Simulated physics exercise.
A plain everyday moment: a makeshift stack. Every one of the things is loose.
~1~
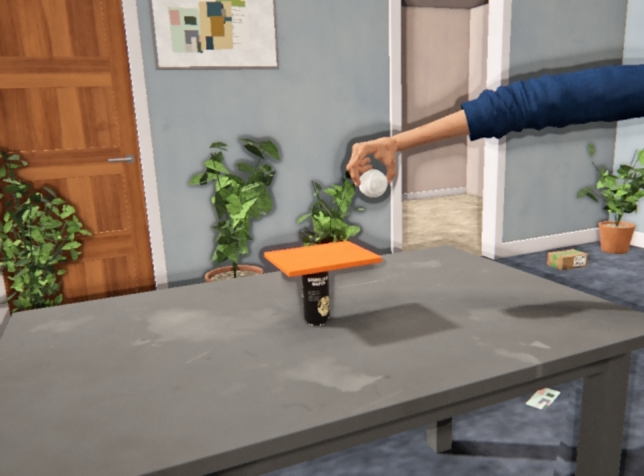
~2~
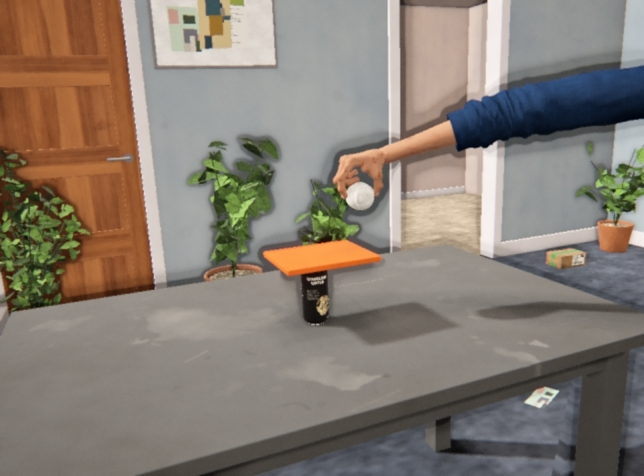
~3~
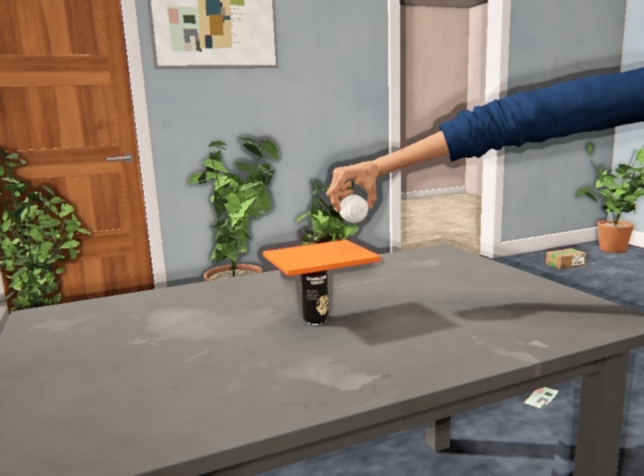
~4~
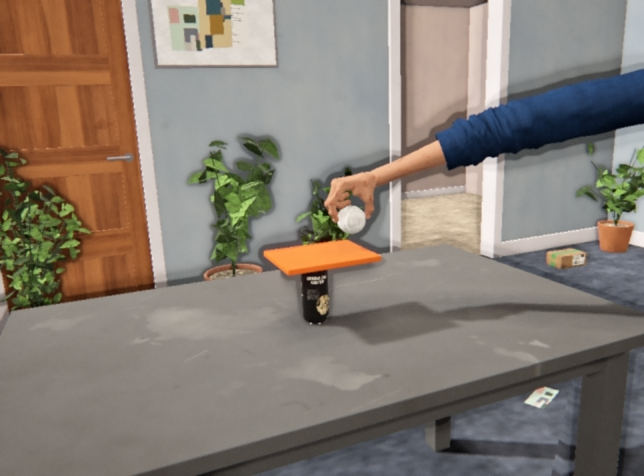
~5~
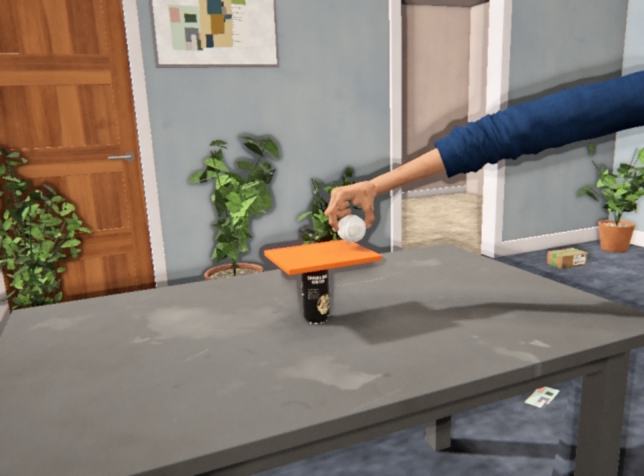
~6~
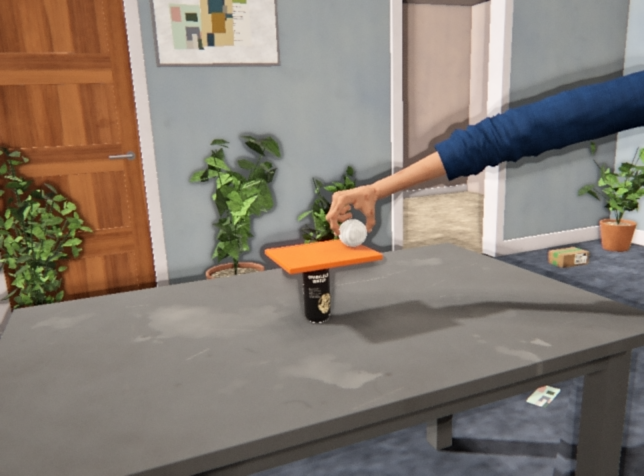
A white onion, held by a hand reaching in from the right, moved left and then down until it touched the right side of an orange board resting on a black can on the table.
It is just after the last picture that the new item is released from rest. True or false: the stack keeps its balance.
False.
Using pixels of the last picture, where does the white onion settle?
Around (357, 295).
Then, 0.30 s on from there, white onion now fallen; orange lid turned 53° from how it was put.
Then, 0.40 s on from there, orange lid now fallen.
Then, 0.50 s on from there, things are still on the move.
Then, 0.70 s on from there, as before.
In the end, fallen, white onion and orange lid; black can unmoved. At the end, from the last picture's camera, white onion near (357, 295). The stack gives way.
